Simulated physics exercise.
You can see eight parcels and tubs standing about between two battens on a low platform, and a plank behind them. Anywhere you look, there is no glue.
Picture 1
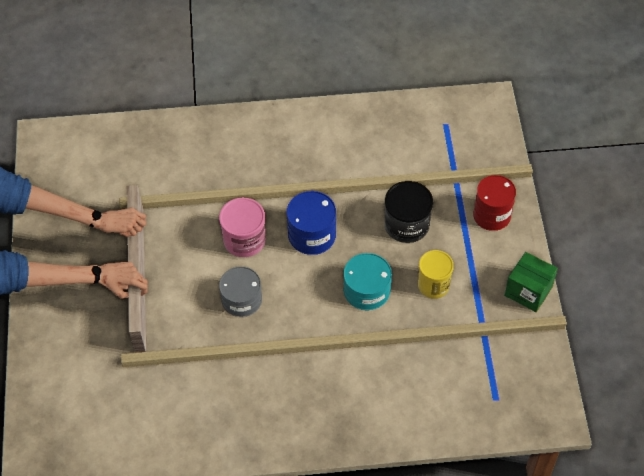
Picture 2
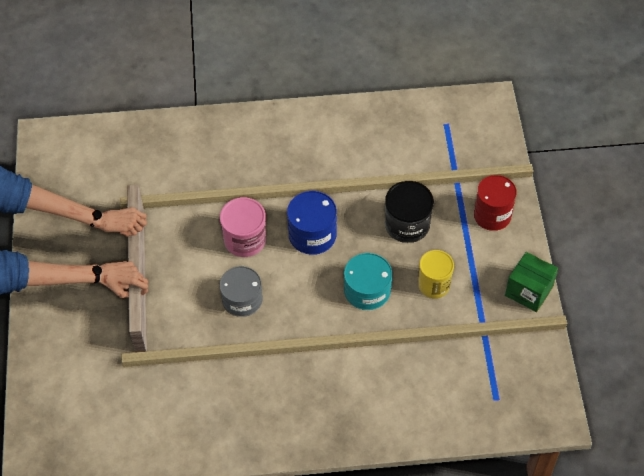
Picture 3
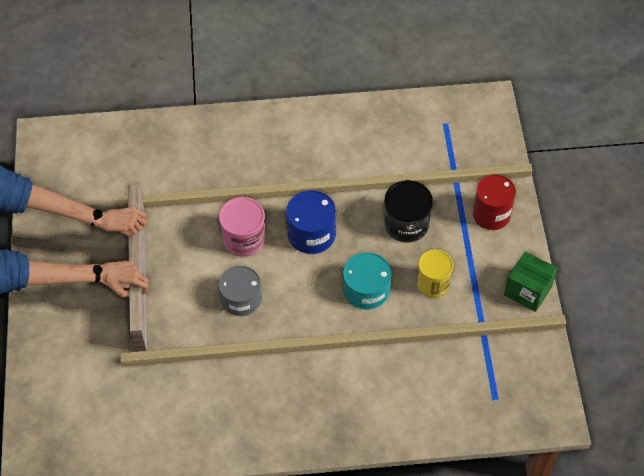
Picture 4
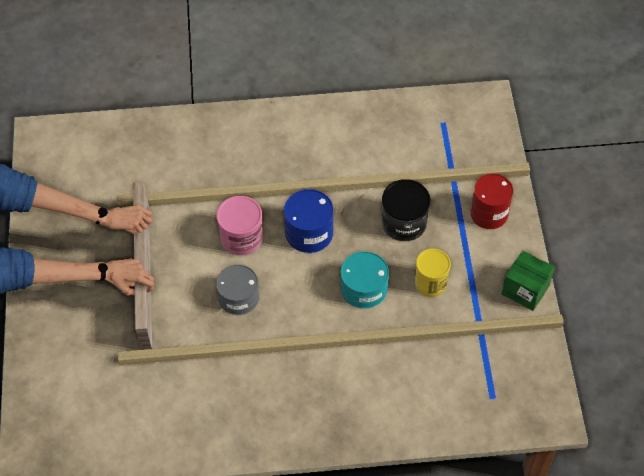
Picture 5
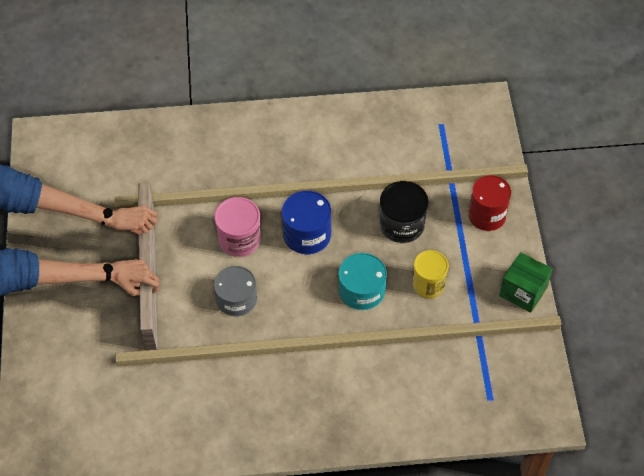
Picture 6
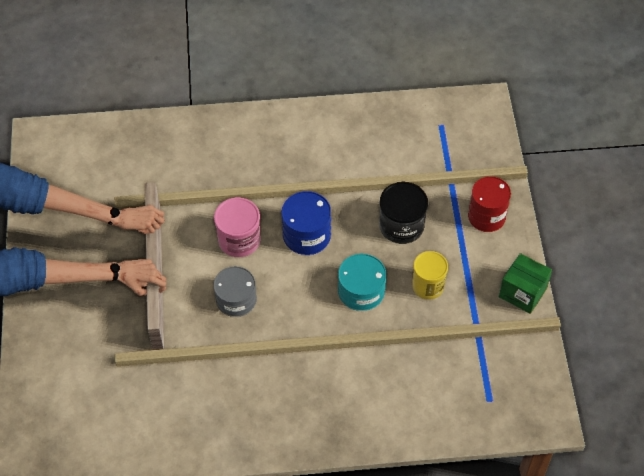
A plank held by two hands slides slowly a short way right between two wooden battens on a mottled tan platform over grey floor, seen from above. Ahead of it stand pink, blue and black tubs in the upper row, grey, turquoise and yellow ones below, and a red canister and green box beyond a blue tape line. The plank first rests still, then closes some of the gap without touching anything, while the view shifts very slightly.
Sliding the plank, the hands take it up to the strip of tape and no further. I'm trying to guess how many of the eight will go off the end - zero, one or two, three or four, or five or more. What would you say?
The edge claims three or four.
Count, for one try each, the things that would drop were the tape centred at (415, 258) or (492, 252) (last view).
In that order 1 and 6.
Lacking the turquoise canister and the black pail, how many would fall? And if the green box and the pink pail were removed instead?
Tally per try: 1 / 2.
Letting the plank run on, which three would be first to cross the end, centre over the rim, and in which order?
I'd say the red canister leads, followed by the green box, then the black pail.
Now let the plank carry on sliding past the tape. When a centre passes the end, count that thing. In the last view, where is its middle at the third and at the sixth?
First around (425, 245), then around (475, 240).
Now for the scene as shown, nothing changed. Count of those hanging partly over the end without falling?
The total here is 2.
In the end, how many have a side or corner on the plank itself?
The count is 2.
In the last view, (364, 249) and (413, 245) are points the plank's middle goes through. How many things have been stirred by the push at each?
7 and 8.
A little later, none off yet; green box at rest near (525, 283); red canister at rest near (489, 204); yellow pail at rest near (430, 276).
Next, none off yet; green box at rest near (525, 283); red canister shifted about its own width near (513, 202); yellow pail shifted about its own width near (470, 274).
When it is over, the number that fall off is three or four; down, black pail, yellow pail, red canister and green box.
